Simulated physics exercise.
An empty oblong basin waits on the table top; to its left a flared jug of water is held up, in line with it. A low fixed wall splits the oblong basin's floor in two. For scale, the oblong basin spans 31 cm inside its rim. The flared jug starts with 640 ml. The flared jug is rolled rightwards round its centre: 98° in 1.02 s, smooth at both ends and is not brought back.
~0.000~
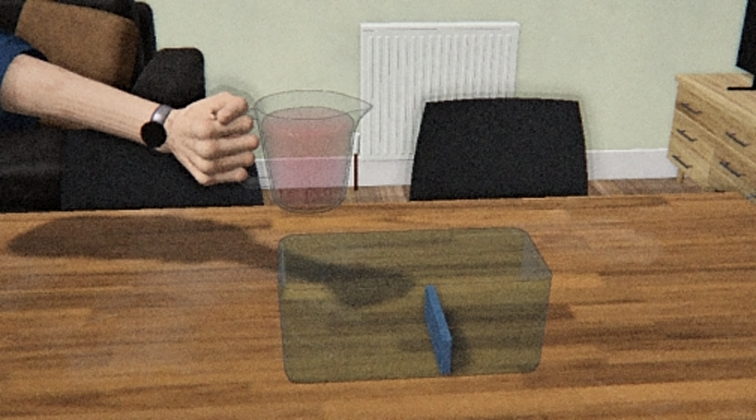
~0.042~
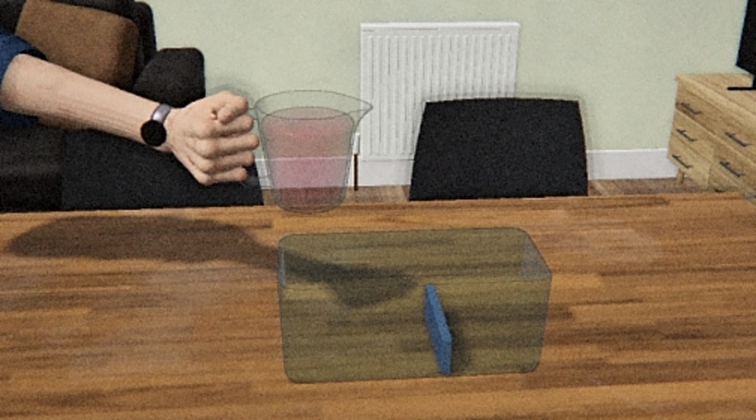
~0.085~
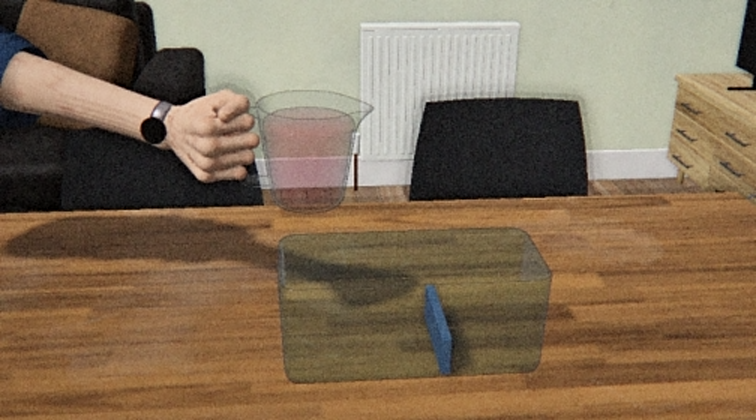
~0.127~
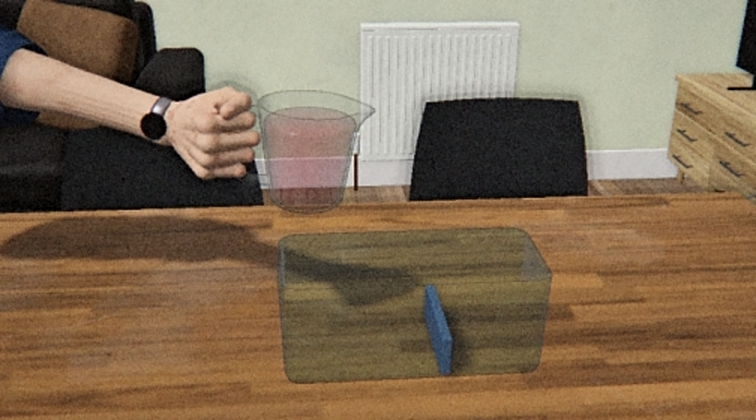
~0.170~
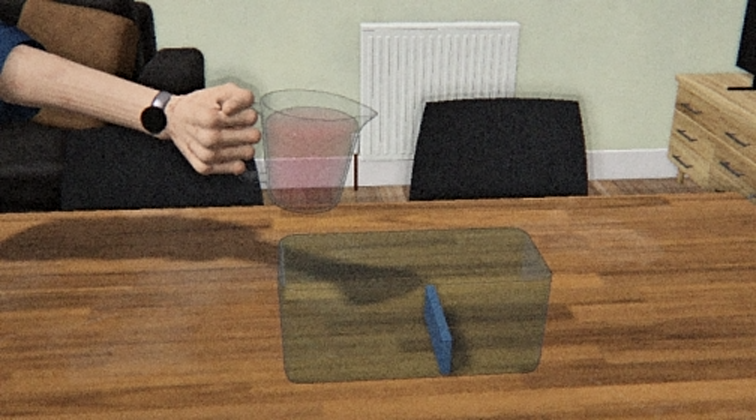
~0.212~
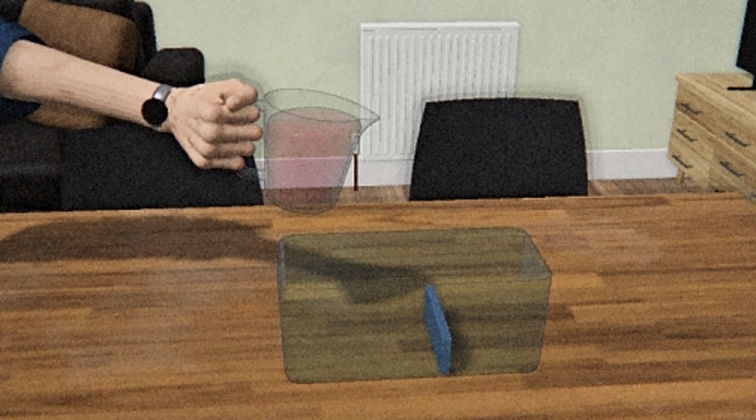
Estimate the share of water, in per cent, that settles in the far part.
The far part has some 24 per cent.
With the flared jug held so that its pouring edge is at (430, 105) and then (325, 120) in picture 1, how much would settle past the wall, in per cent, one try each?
First 95, then 5 per cent.
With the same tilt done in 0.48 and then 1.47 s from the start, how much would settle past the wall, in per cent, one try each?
First 10, then 30 per cent.
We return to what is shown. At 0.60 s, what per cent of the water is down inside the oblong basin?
Some 5 per cent.
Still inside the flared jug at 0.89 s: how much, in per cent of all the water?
About 24 per cent.
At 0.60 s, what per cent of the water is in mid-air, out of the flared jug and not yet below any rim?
Some 18 per cent.
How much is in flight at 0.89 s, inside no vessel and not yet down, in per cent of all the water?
Some 18 per cent.
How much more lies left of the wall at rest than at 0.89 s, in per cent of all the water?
Near 40 in a hundred.
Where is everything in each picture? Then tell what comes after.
In the first frame, it leans 0°; its right rim is at (373, 105); the water meets the walls at (260, 119) and (355, 118); the oblong basin's rim runs from (279, 263) to (538, 254); the wall's top is at (438, 312).
In the second frame, it leans 0°; its right rim is at (373, 105); the water meets the walls at (261, 119) and (355, 118).
In the third frame, it leans 2°; its right rim is at (374, 107); the water meets the walls at (262, 119) and (356, 119).
In the fourth frame, it leans 4°; its right rim is at (376, 109); the water meets the walls at (263, 118) and (357, 119).
In the fifth frame, it leans 7°; its right rim is at (378, 112); the water meets the walls at (265, 117) and (360, 120).
In the sixth frame, it leans 10°; its right rim is at (380, 117); the water meets the walls at (266, 119) and (363, 121).
After 0.60 s the tilt is 63° and 77 per cent is still to pour, 3 is left of the wall and 2 right of it.
After 0.89 s the tilt is 94° and 25 per cent is still to pour, 35 is left of the wall and 22 right of it.
After 1.19 s the tilt is 98° and 2 per cent is still to pour, 70 is left of the wall and 23 right of it.
After 1.52 s the tilt is 98° and 0 per cent is still to pour, 74 is left of the wall and 24 right of it.
In the end 74 per cent lies left of the wall, 24 right of it and 2 outside.
